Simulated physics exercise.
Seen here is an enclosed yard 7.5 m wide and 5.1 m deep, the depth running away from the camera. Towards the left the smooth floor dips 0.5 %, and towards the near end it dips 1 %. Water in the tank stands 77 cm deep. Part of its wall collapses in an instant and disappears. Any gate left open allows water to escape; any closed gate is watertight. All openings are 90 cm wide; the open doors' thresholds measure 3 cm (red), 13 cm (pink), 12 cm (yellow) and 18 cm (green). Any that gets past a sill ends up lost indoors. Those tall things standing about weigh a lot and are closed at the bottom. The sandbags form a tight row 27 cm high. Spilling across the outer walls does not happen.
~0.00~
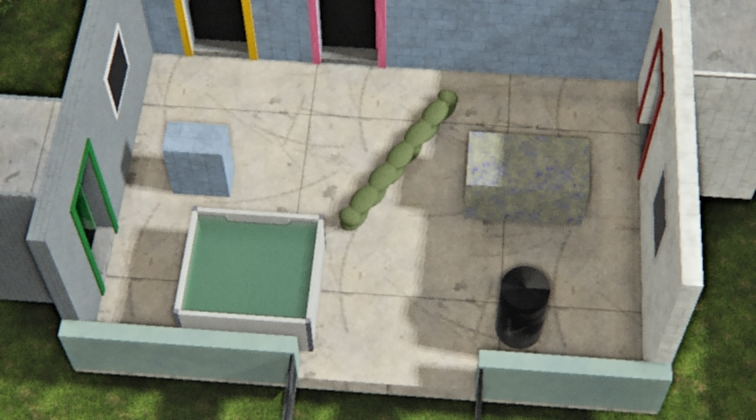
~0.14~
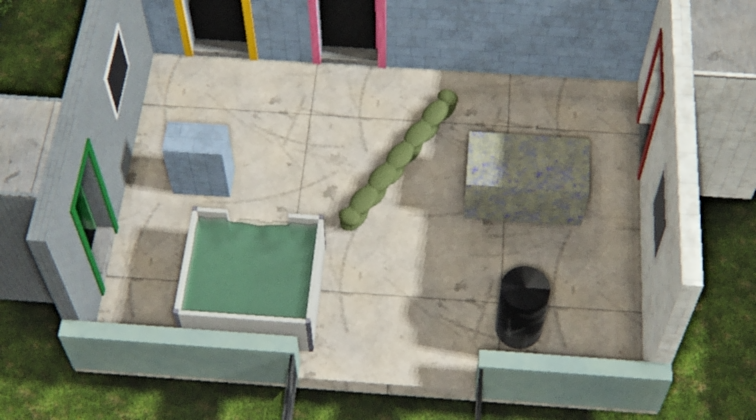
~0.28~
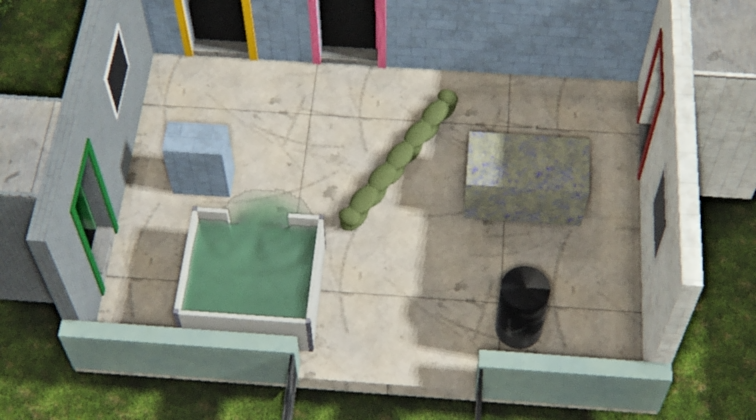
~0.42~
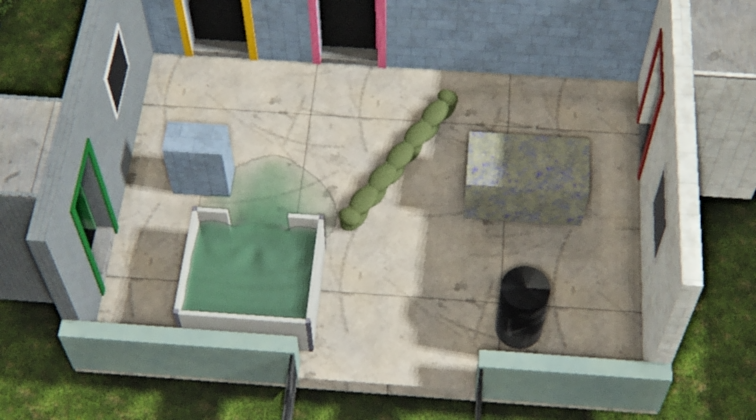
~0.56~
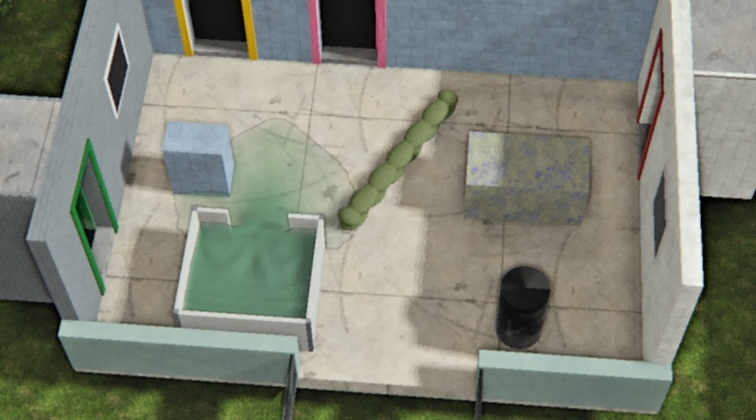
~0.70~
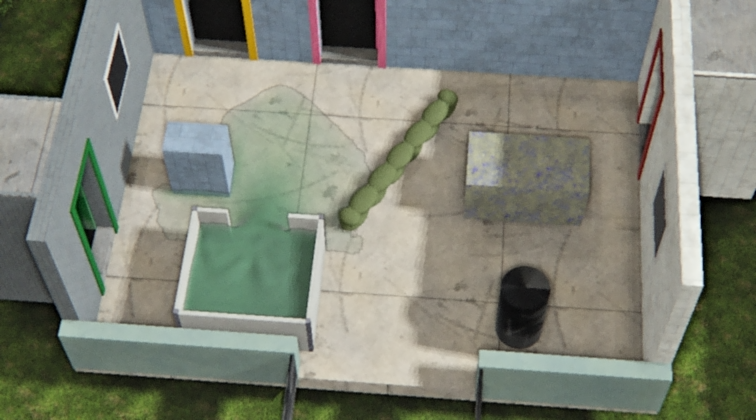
Green water sits still in a white-walled tank in an enclosed yard, until part of the tank's far wall vanishes. The water pours through the gap and fans out over the pale floor in a thinning sheet, spreading toward the back wall, around the blue block and along the row of green balls.
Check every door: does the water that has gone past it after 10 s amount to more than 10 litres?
Red door: It does. Pink door: It does. Yellow door: It does. Green door: It does not.
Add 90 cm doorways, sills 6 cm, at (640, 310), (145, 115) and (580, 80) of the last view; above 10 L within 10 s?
Note, doorways in listed order: Stays short, goes beyond, stays short.
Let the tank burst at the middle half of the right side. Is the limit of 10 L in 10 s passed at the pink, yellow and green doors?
Door by door - pink: Within bounds, yellow: Within bounds, green: Within bounds.
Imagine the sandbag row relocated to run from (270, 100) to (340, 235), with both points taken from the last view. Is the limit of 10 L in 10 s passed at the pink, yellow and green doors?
Pink within the limit, yellow beyond the limit, green within the limit.
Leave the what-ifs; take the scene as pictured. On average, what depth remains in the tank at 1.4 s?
The mean depth is around 47 cm.
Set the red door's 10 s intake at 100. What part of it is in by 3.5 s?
By that time, around 0 per cent.
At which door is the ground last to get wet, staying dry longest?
Red.
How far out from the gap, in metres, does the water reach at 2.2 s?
Distance: Approx. 5.0 m.
After 1.4 s water covers 30 % of the floor and is deepest (34 cm) near (280, 63); red door not reached, pink door 22 cm at the sill, 4 L in, yellow door 20 cm at the sill, 7 L in, green door not reached.
After 2.2 s water covers 40 % of the floor and is deepest (28 cm) near (290, 73); red door not reached, pink door 24 cm at the sill, 34 L in, yellow door 20 cm at the sill, 35 L in, green door 6 cm at the sill, 0 L in.
After 3.5 s water covers 50 % of the floor and is deepest (20 cm) near (154, 55); red door 4 cm at the sill, 0 L in, pink door 15 cm at the sill, 58 L in, yellow door 12 cm at the sill, 52 L in, green door 4 cm at the sill, 0 L in.
After 6.0 s water covers 65 % of the floor and is deepest (20 cm) near (92, 346); red door 8 cm at the sill, 37 L in, pink door 9 cm at the sill, 63 L in, yellow door 11 cm at the sill, 55 L in, green door 7 cm at the sill, 0 L in.
After 10.0 s water covers 75 % of the floor and is deepest (17 cm) near (92, 346); red door 4 cm at the sill, 58 L in, pink door 5 cm at the sill, 63 L in, yellow door 8 cm at the sill, 55 L in, green door 12 cm at the sill, 0 L in.
